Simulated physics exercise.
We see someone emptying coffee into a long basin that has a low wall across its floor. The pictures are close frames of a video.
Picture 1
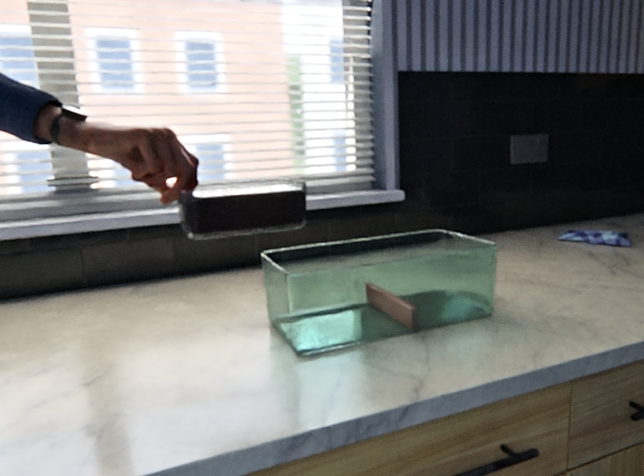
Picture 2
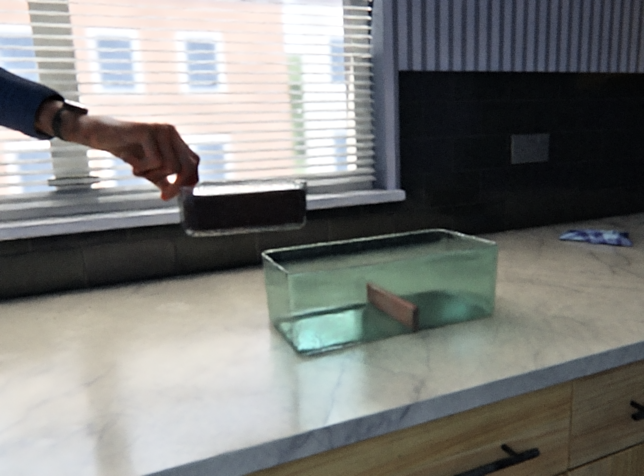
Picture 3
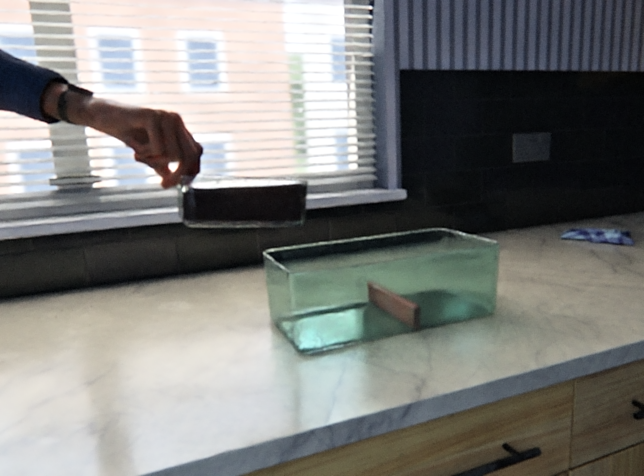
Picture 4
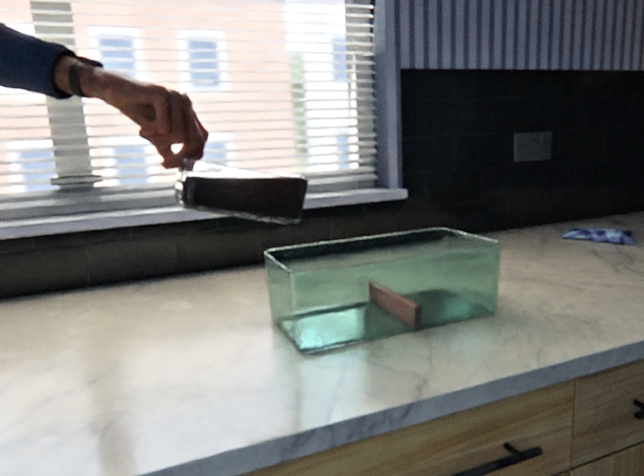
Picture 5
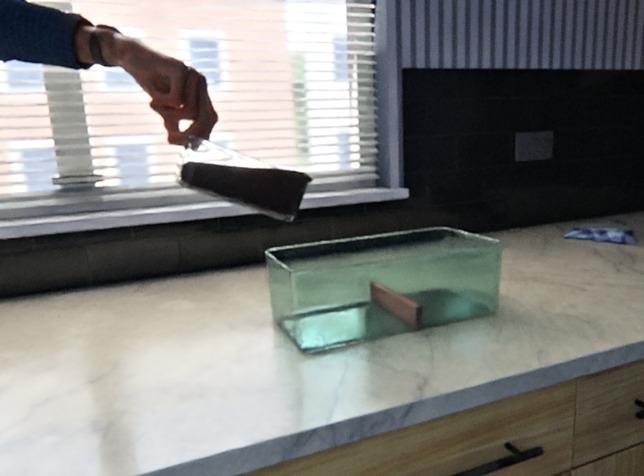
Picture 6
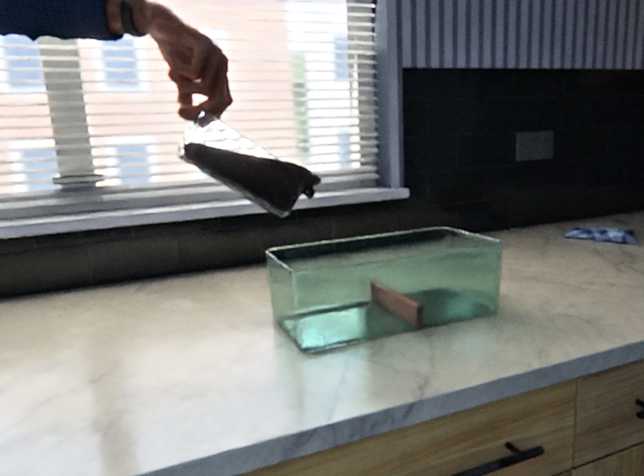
The clip opens with a hand holding a clear container of dark coffee nearly level above a long glass basin with a low brown wall across its floor. The hand lifts the container's left end, steadily tilting it down to the right, and coffee starts slipping over the lower edge.
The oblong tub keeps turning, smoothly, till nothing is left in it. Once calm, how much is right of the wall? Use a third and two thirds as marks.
In the end between a third and two thirds is right of the wall.
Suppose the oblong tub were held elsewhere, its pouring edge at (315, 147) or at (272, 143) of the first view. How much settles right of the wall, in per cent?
Roughly 55 per cent, and 25 per cent.
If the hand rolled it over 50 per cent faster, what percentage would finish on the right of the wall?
Some 15 per cent.
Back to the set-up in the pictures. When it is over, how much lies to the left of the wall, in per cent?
Roughly 55 in a hundred.
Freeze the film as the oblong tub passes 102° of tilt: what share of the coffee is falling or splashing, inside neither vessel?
Roughly 60 in a hundred.
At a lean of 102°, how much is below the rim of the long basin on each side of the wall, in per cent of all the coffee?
The left part 25 per cent, the right part 0.
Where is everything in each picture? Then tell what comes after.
In the first picture, tilt 0°; pouring edge (297, 182); surface from (180, 196) to (295, 188); the long basin's rim runs from (273, 264) to (468, 238); the wall's top is at (389, 295).
In the second picture, tilt 2°; pouring edge (297, 182); surface from (181, 195) to (295, 186).
In the third picture, tilt 6°; pouring edge (298, 181); surface from (181, 189) to (296, 181).
In the fourth picture, tilt 14°; pouring edge (299, 181); surface from (180, 178) to (297, 177); 1 per cent is over the edge.
In the fifth picture, tilt 24°; pouring edge (300, 180); surface from (181, 162) to (296, 175); 5 per cent is over the edge.
In the sixth picture, tilt 35°; pouring edge (300, 180); surface from (182, 143) to (282, 163); 11 per cent is over the edge.
A moment on, the oblong tub is tipped right over and 12 per cent is still to pour, 27 is left of the wall and 0 right of it.
Next, the oblong tub is tipped right over and 0 per cent is still to pour, 44 is left of the wall and 48 right of it.
Then the oblong tub is tipped right over and 0 per cent is still to pour, 50 is left of the wall and 38 right of it.
Later the oblong tub is tipped right over and 0 per cent is still to pour, 54 is left of the wall and 40 right of it.
In the end 54 per cent lies left of the wall, 40 right of it and 6 outside.
